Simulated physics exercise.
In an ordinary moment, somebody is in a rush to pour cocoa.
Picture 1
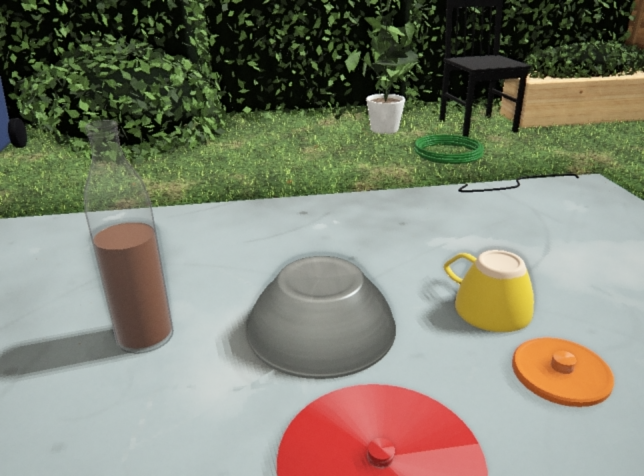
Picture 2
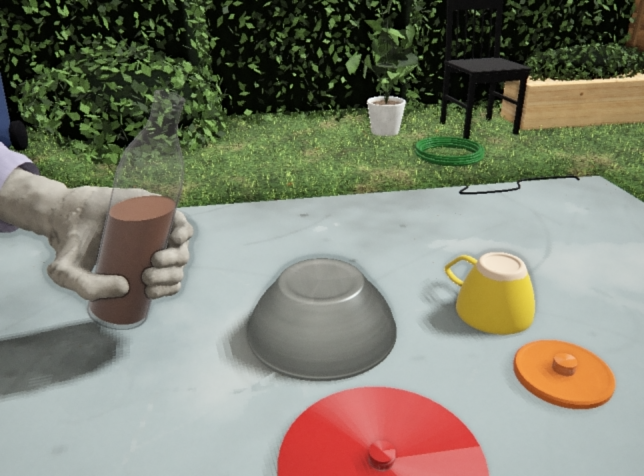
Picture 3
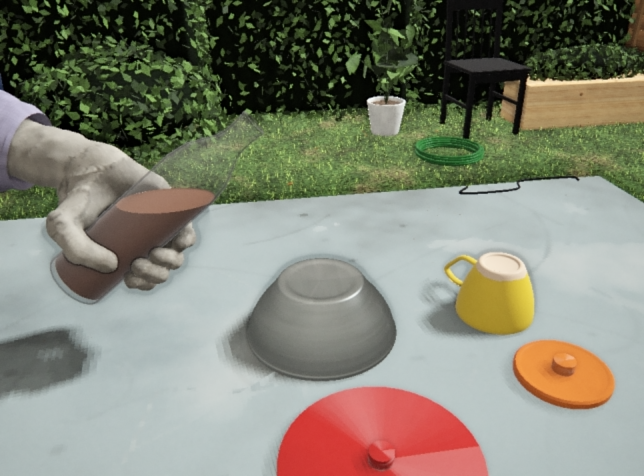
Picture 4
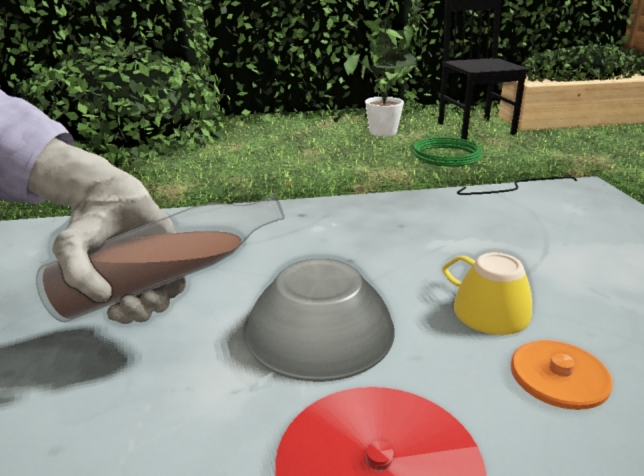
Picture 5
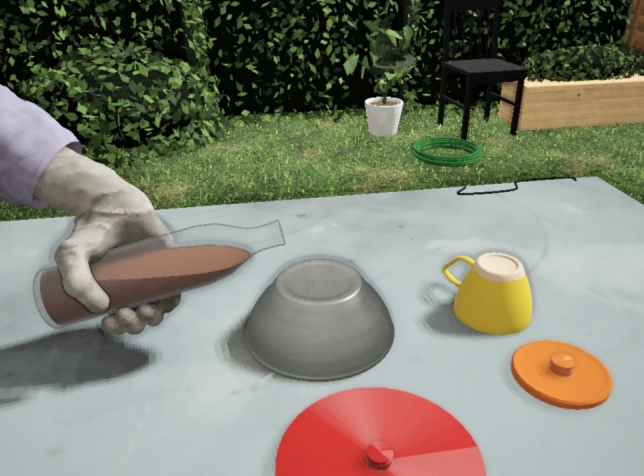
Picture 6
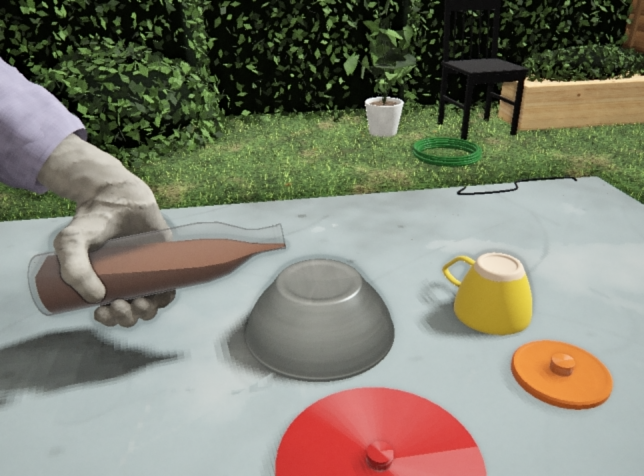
A hand lifts a bottle of brown liquid and tilts it rightward near an upside-down bowl.
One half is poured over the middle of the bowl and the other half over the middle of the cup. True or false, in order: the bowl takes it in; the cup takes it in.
Bowl: False. Cup: False.
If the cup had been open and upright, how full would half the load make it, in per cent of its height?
I'd say around 75 per cent, give or take.
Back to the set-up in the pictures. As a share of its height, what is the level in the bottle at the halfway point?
About 25 per cent.
Soon after, it runs off the upturned base of the bowl.
Later, it runs off the upturned base of the cup.
In the end, the bowl is empty, in a puddle; the cup is empty, in a puddle.
